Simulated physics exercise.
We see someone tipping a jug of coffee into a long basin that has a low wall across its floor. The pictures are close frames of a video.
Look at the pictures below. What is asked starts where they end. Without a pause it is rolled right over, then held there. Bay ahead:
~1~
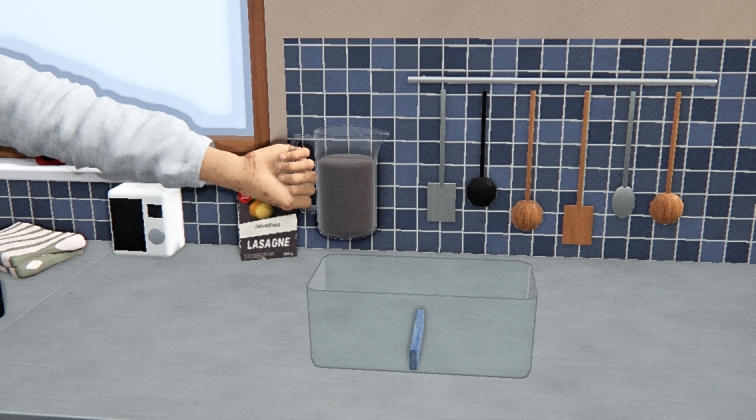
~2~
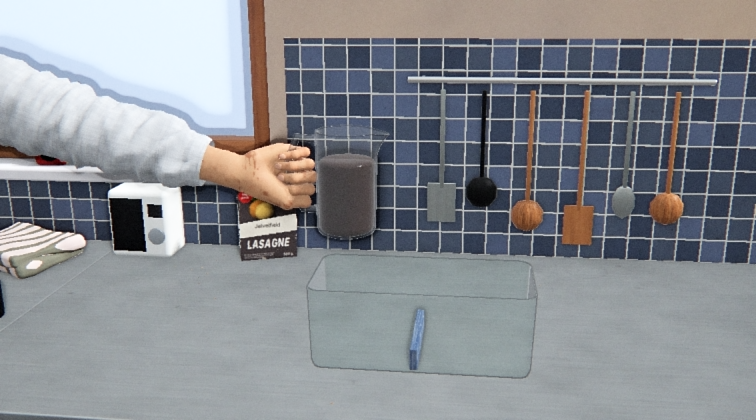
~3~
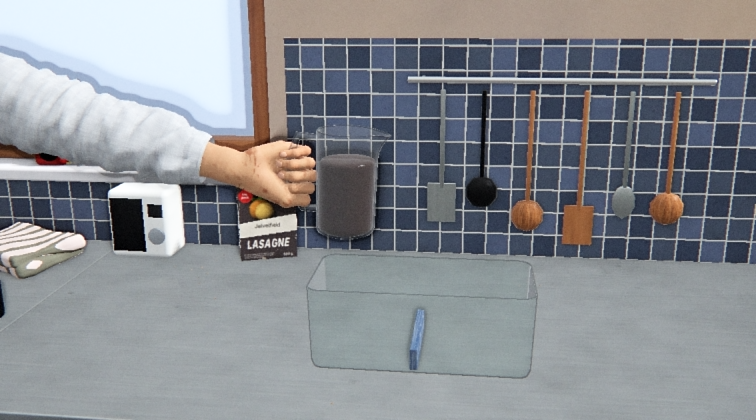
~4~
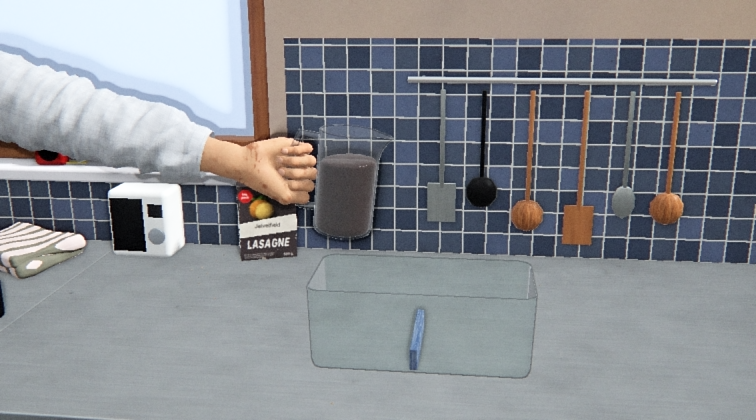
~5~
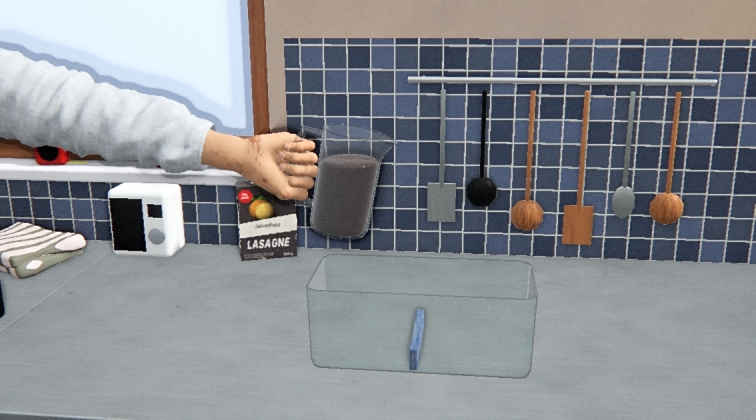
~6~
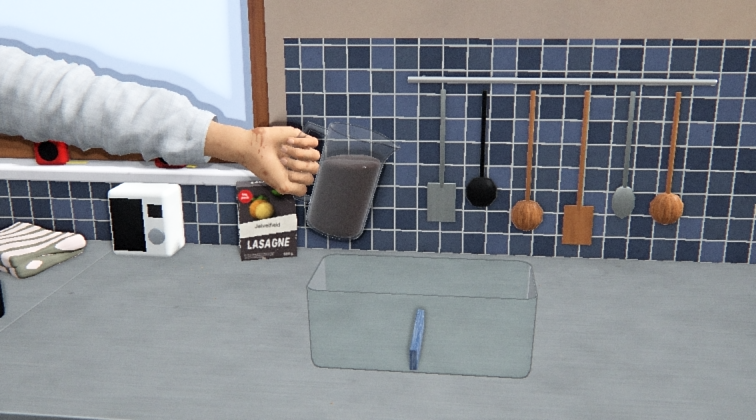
Right.
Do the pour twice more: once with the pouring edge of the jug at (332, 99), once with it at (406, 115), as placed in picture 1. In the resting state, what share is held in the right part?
In order, roughly 10 percent and 90 percent.
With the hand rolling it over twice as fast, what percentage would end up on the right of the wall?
About 90 per cent would end up there.
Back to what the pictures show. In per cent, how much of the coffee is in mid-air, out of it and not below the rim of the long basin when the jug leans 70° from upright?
Around 5 in a hundred, more or less.
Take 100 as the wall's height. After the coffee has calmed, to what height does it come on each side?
0 per cent left, 70 per cent right.
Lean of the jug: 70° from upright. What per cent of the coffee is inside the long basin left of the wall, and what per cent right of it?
Left 0 per cent, right 0 per cent.
A moment on, the tilt is 70° and 93 per cent is still to pour, 0 is left of the wall and 1 right of it.
Next, the tilt is 106° and 34 per cent is still to pour, 1 is left of the wall and 46 right of it.
Then the tilt is 117° and 0 per cent is still to pour, 6 is left of the wall and 93 right of it.
Later the tilt is 117° and 0 per cent is still to pour, 7 is left of the wall and 93 right of it.
In the end 7 per cent lies left of the wall, 93 right of it and 1 outside.
